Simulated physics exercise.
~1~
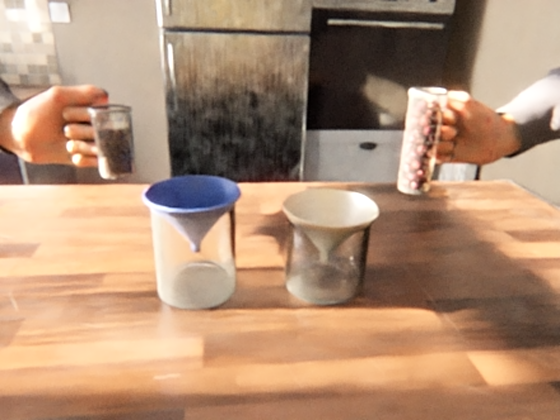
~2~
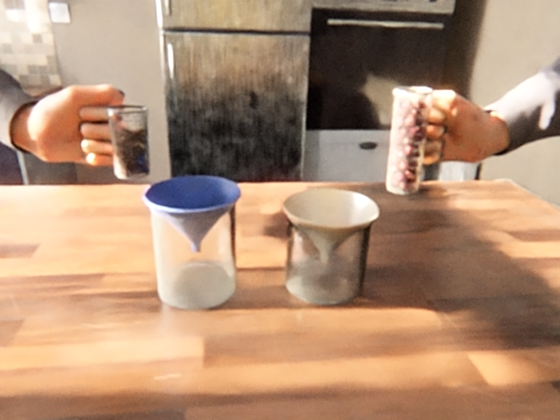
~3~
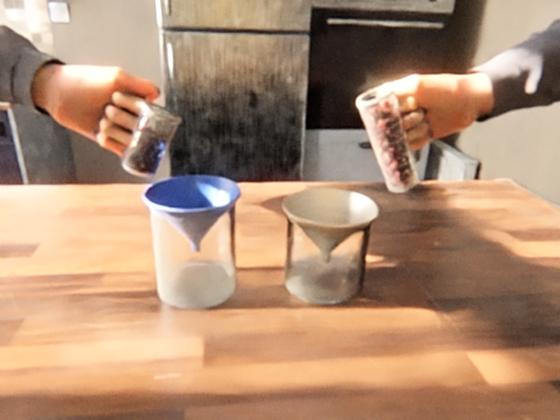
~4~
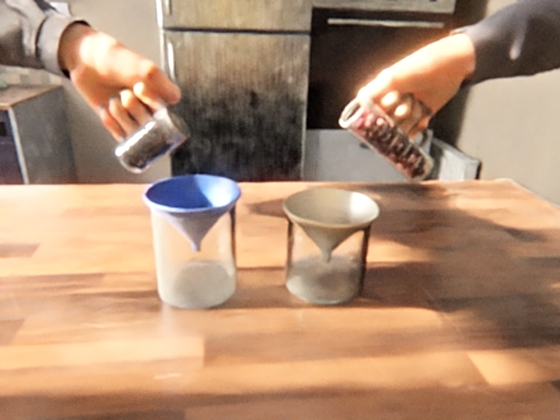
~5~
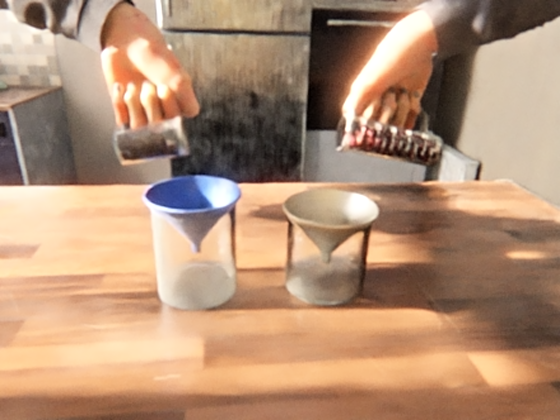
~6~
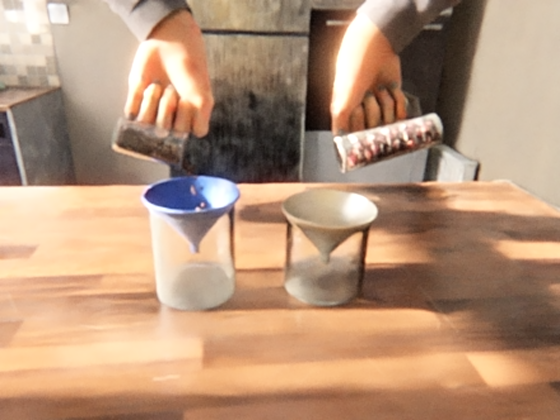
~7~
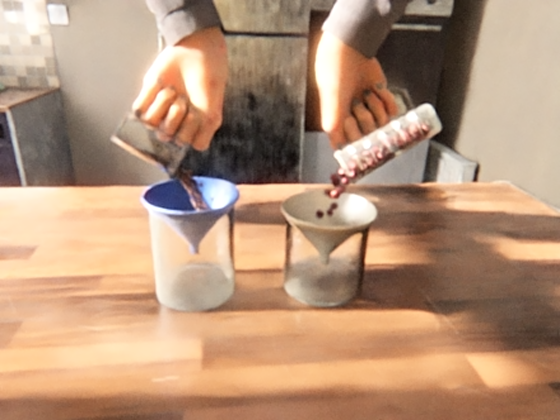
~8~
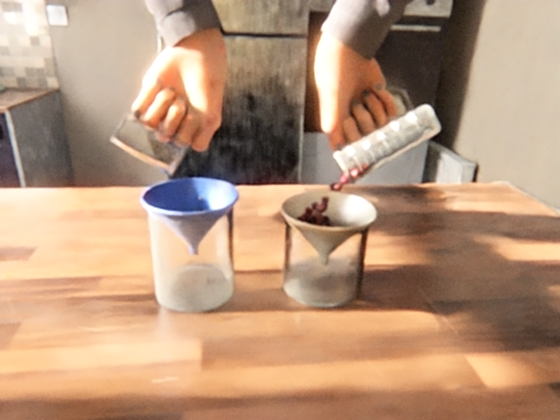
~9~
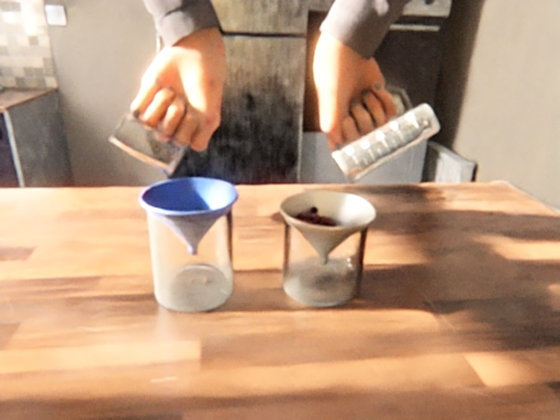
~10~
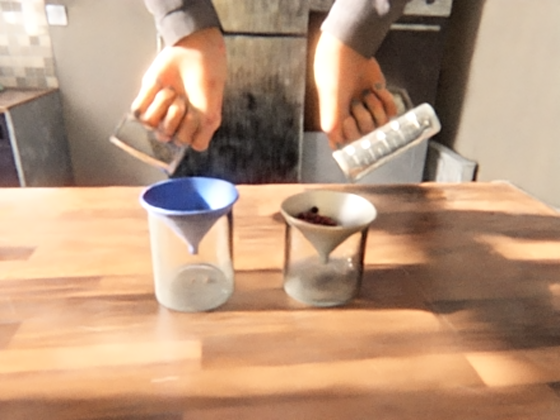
Two hands tipping small cups of dark and reddish pieces into blue and beige funnels, where nearly everything stays stuck above the jars.
